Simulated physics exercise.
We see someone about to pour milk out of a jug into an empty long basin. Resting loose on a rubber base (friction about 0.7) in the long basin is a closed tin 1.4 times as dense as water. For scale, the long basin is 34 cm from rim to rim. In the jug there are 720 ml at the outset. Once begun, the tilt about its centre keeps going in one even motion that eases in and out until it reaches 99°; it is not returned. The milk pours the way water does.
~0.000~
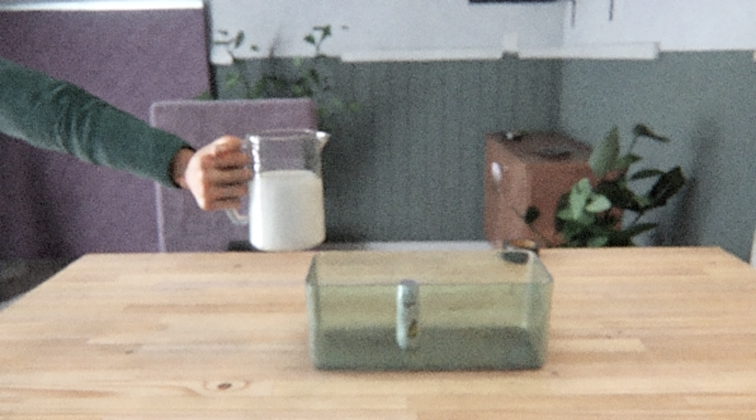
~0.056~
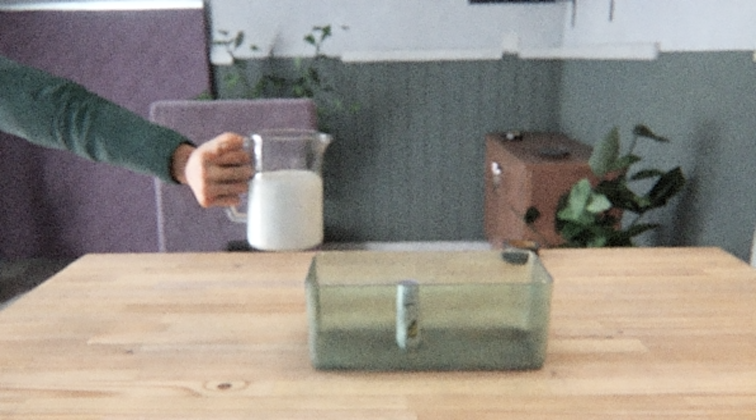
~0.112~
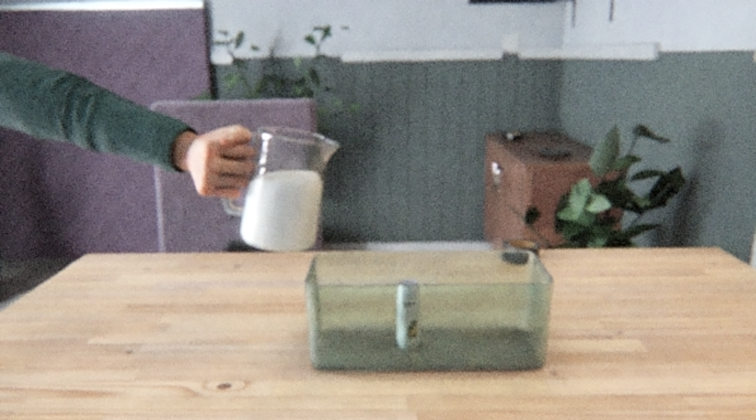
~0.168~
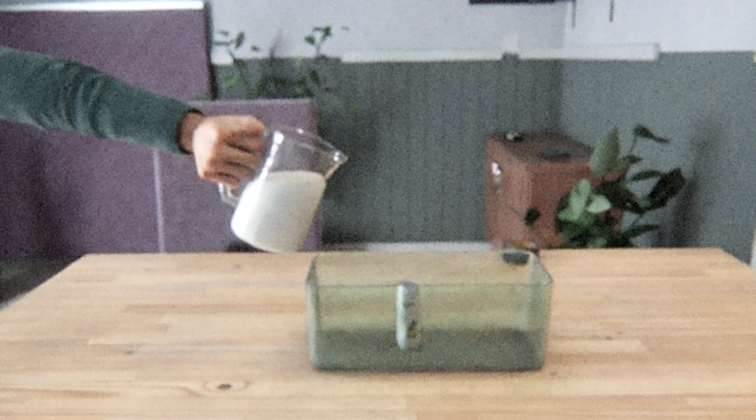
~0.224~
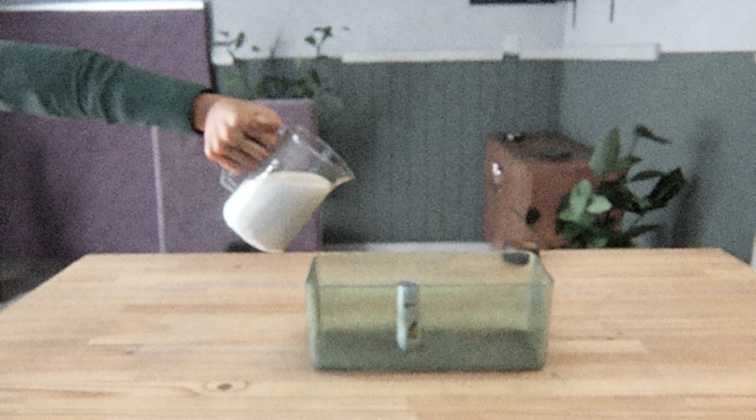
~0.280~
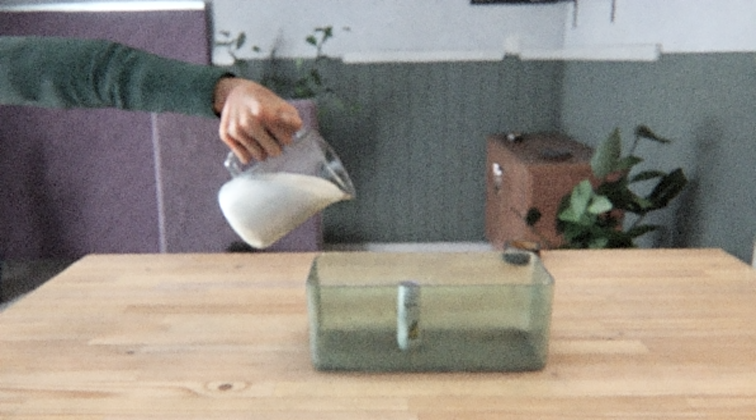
An arm in a dark green sleeve reaches in from the left, holding a clear glass jug of white milk above a pale wooden table, seen from the front. A greenish see-through basin with a small tin sits on the table, before purple and grey-green panels, a brown box and leafy plants. The hand rises slightly and tilts the jug steeply rightward, the milk sliding toward its spout, while the camera stays still.
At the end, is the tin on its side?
It overturns.
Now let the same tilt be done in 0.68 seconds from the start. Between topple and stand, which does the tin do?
It tumbles over, then.
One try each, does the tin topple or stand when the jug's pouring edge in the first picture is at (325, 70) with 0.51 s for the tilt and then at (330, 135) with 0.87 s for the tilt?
First it stays on its base; then it tips over.
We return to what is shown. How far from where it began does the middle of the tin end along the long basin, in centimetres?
All told, the tin's centre has moved close to 12.5 cm.
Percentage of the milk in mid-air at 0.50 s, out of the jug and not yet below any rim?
Some 16 per cent.
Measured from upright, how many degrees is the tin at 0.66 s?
It sits at roughly 0°.
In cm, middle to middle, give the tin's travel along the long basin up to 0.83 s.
Close to 6 cm.
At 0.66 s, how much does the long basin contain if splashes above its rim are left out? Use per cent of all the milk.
I'd say roughly 44 in a hundred of it.
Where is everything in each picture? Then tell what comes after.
It leans 0°; its right rim is at (330, 135); the milk meets the walls at (252, 176) and (319, 175); the long basin's rim runs from (310, 269) to (543, 267); the tin's top is at (408, 286), in the first picture.
It leans 3°; its right rim is at (332, 137); the milk meets the walls at (252, 177) and (320, 176), in the second picture.
It leans 11°; its right rim is at (340, 145); the milk meets the walls at (254, 179) and (321, 175), in the third picture.
It leans 24°; its right rim is at (348, 159); the milk meets the walls at (247, 189) and (325, 178), in the fourth picture.
It leans 40°; its right rim is at (355, 177); the milk meets the walls at (234, 195) and (332, 181), in the fifth picture.
It leans 57°; its right rim is at (356, 198); the milk meets the walls at (227, 183) and (341, 189), in the sixth picture.
After 0.50 s the tilt is 99° and 74 per cent is still to pour; the tin stands where it began.
After 0.66 s the tilt is 99° and 37 per cent is still to pour; the tin stands 1 cm from where it began.
After 0.83 s the tilt is 99° and 17 per cent is still to pour; the tin leans 9°.
After 1.01 s the tilt is 99° and 8 per cent is still to pour; the tin leans 58°.
In the end the tin lies on its side.
